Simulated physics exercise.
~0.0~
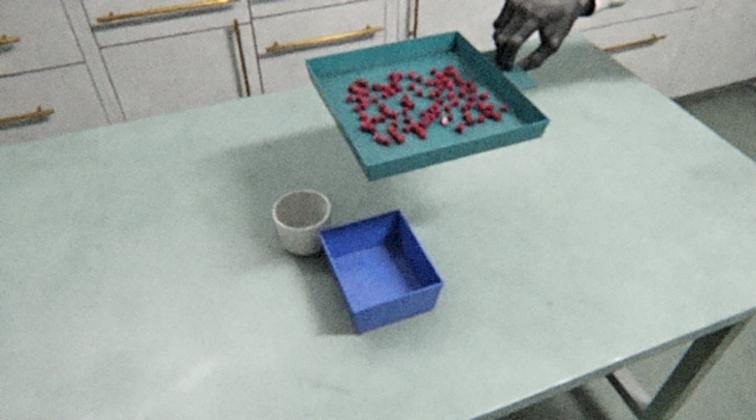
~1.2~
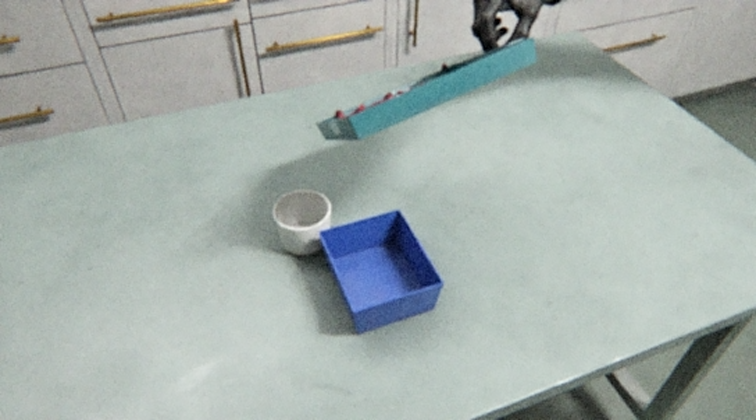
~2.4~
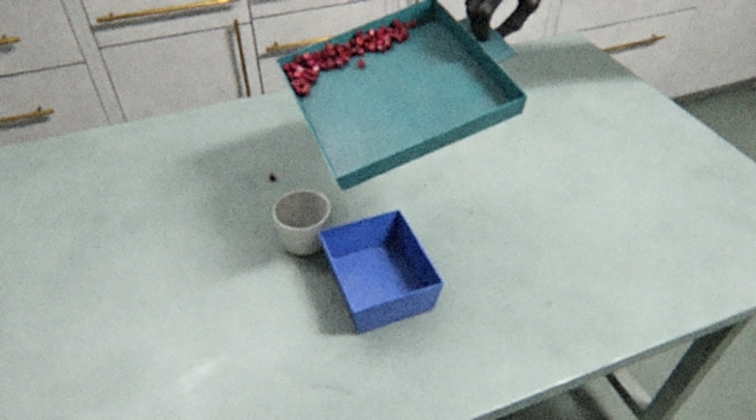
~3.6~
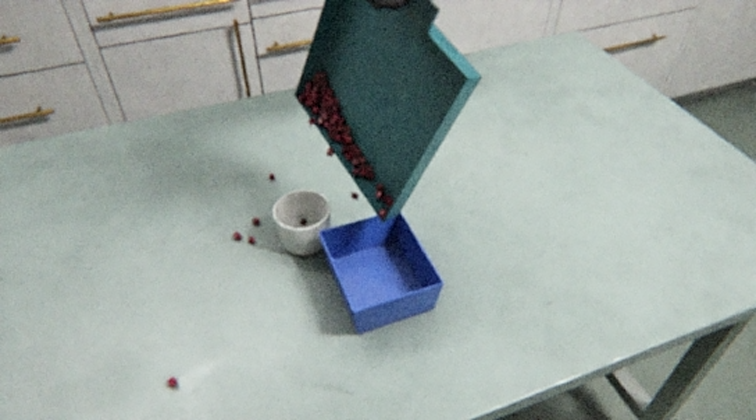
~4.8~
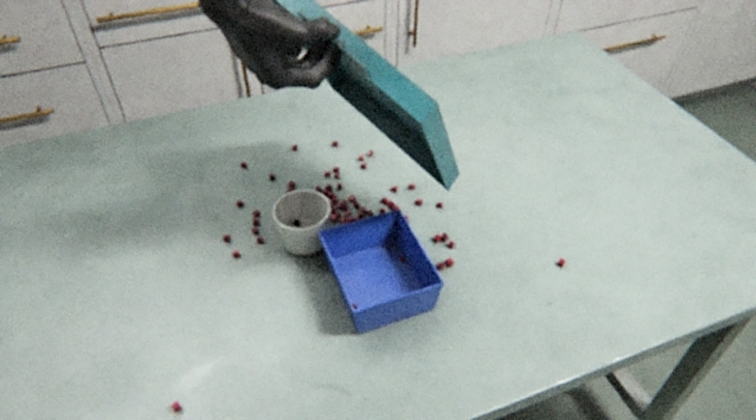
A dark hand holds a teal tray of small red cubes above a pale green table, seen from above at an angle, with white, gold-handled drawers behind. A white cup stands near the middle of the table, with an open blue box just to its right. The tray tips to the left, then comes back closer to level, its cubes gathered along the far left edge. It then tilts steeply, and cubes begin dropping around the cup. Finally it turns right over, leaving nearly all the cubes scattered on the table around and behind the containers, with very few in the box.
